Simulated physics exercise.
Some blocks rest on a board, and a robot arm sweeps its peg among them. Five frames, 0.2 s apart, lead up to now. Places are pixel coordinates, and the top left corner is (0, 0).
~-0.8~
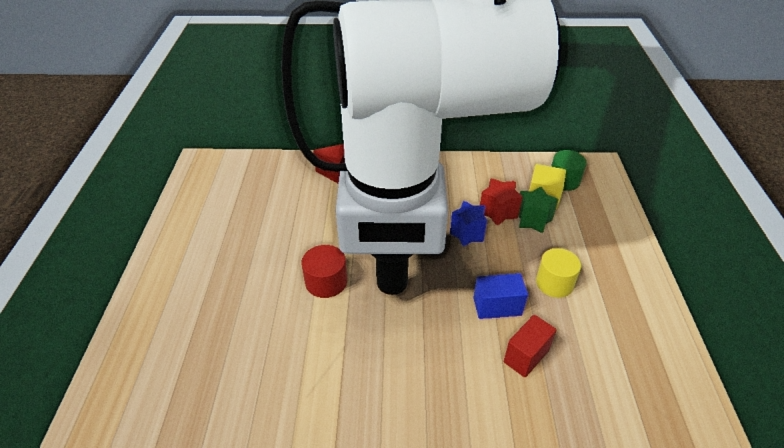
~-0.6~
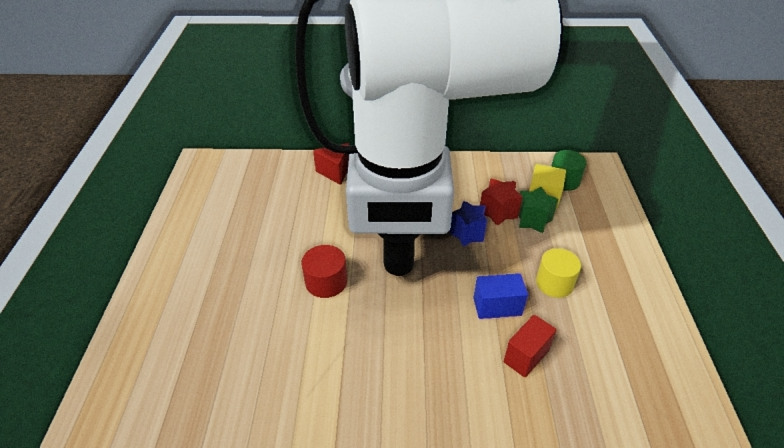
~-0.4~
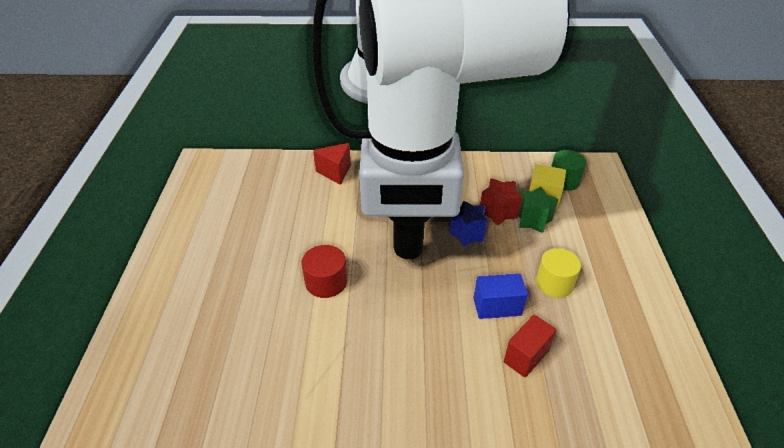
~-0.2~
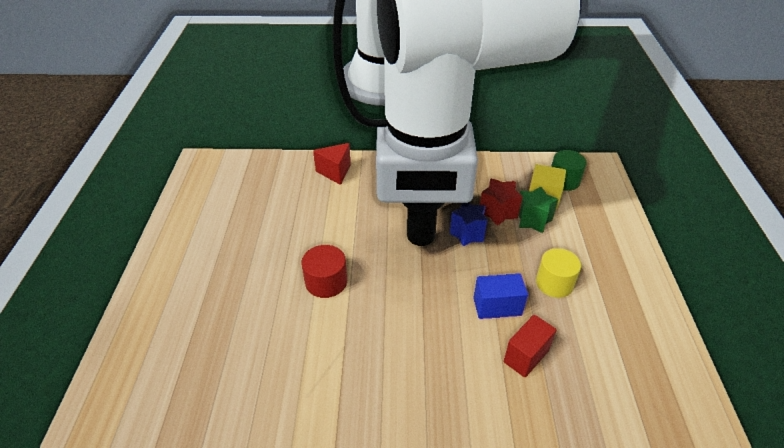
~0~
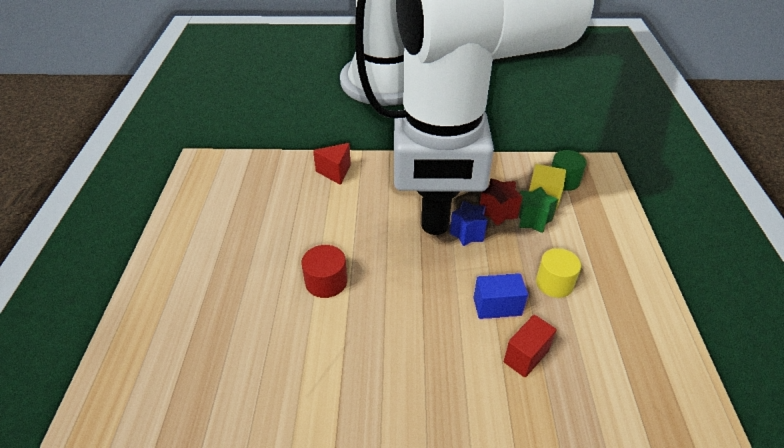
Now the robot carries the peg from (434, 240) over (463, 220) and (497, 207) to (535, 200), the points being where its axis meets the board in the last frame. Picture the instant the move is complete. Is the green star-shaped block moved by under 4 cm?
It seems not.
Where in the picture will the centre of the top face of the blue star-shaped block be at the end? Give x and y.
The answer is (499, 206).
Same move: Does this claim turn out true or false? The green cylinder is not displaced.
The statement is false.
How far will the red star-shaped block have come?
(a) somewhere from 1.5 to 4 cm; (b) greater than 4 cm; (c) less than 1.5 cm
Letter b.
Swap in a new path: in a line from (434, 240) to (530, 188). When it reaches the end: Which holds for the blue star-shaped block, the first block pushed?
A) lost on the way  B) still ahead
Correct choice: A.
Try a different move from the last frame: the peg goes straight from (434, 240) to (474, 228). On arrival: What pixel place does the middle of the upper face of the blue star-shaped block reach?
My best guess is (503, 205).
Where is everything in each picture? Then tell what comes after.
In the first frame, peg tip (392, 284); block tops, blue star-shaped block (471, 212); red star-shaped block (502, 190); green star-shaped block (539, 198); yellow square block (549, 175); green cylinder (570, 159).
In the second frame, peg (399, 266); blocks unchanged.
In the third frame, peg (408, 250); blocks unchanged.
In the fourth frame, peg (421, 237); blocks unchanged.
In the fifth frame, peg (435, 227); blue star-shaped block (471, 212); red star-shaped block (502, 190); green star-shaped block (539, 198); yellow square block (549, 175); green cylinder (570, 159).
On the path given first. One third of the way, peg (465, 206); blue star-shaped block (490, 208), turned 65° clockwise; red star-shaped block (505, 190), turned 15° anticlockwise.
Two thirds of the way, peg (500, 193); blue star-shaped block (499, 206), turned 115° clockwise; red star-shaped block (533, 181), turned 15° anticlockwise; green star-shaped block (561, 197), turned 65° clockwise; yellow square block (563, 173); green cylinder (576, 157).
At the end, peg (538, 186); blue star-shaped block (499, 206), turned 115° clockwise; red star-shaped block (569, 173), turned 20° anticlockwise; green star-shaped block (579, 197), turned 145° clockwise; yellow square block (600, 168), turned 25° clockwise; green cylinder (598, 147).
